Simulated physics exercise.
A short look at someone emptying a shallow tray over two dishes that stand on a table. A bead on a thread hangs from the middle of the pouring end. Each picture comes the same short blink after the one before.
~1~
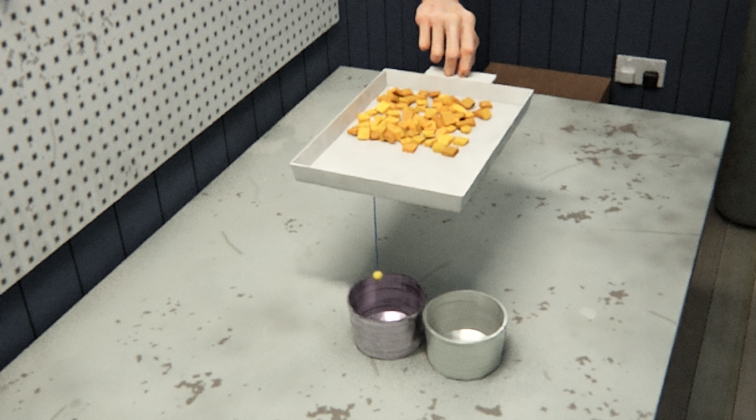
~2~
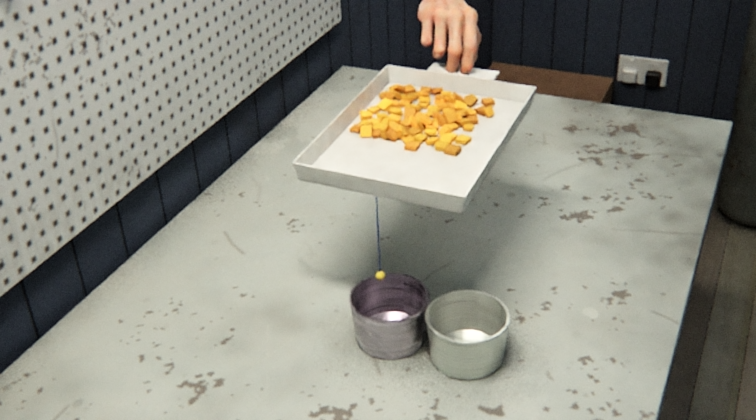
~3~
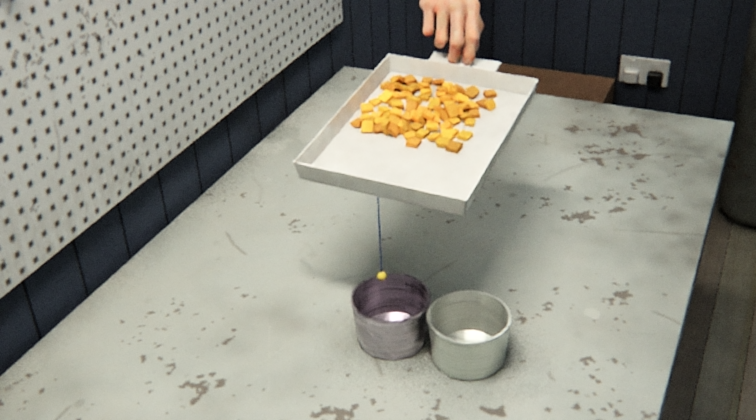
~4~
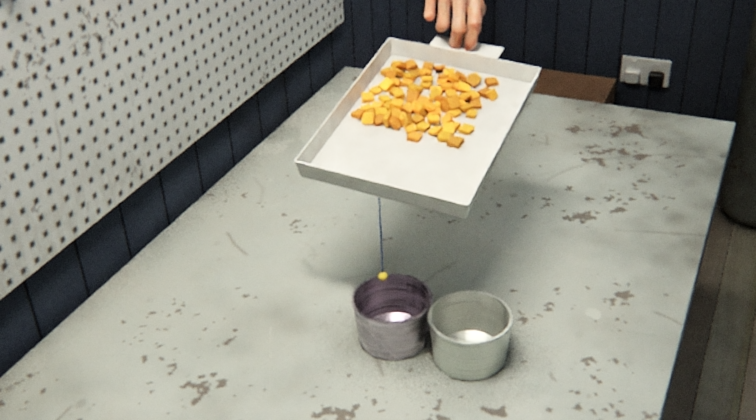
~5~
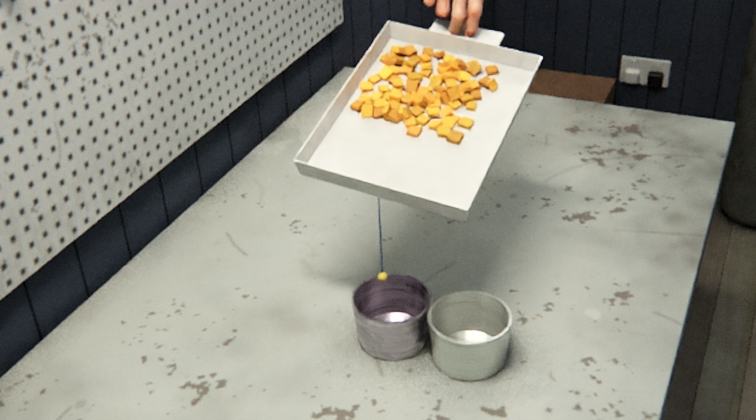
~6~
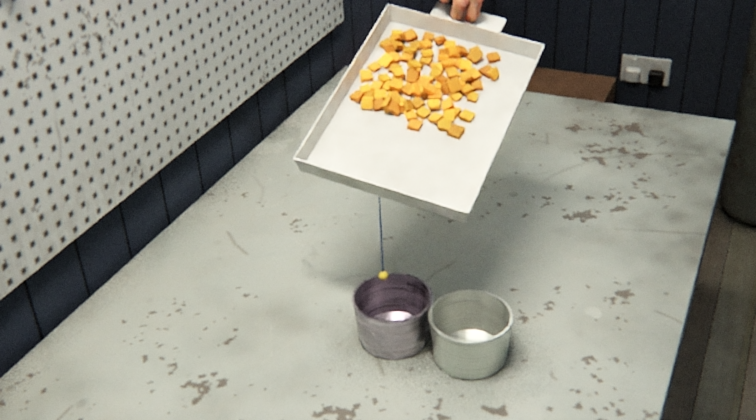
A hand raising the far end of a white tray of small orange crackers above two dishes on a worn table.
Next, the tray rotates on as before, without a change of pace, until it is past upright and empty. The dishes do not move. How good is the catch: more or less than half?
Caught overall: More than half.
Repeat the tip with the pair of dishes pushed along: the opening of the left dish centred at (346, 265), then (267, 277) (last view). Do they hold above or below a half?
The first try: Below a half. The second: The smaller part.
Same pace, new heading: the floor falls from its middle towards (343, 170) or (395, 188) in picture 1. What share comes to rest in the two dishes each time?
In turn 0 and 40 in a hundred.
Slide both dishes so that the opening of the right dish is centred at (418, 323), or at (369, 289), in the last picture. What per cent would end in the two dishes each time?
In turn 40 and 0 in a hundred.
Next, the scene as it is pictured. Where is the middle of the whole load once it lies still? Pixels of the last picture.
Close to (462, 348).
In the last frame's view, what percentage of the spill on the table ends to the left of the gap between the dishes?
It comes to 30 per cent or so.
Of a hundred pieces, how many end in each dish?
Left dish near 10 in a hundred; right dish near 70.
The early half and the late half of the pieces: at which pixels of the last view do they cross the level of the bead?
Around (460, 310) and then (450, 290).
Soon, tray tipped steeply; nearly all on the tray; a small part in the air.
A while on, tray tipped past a quarter turn; about a third on the tray; about a third in the right dish; a stray few in the left dish; about a quarter outside both; a small part in the air.
Towards the end, tray tipped past a quarter turn; about two thirds in the right dish; a small part in the left dish; about a quarter outside both.
Finally, tray tipped past a quarter turn; about two thirds in the right dish; a small part in the left dish; about a quarter outside both.
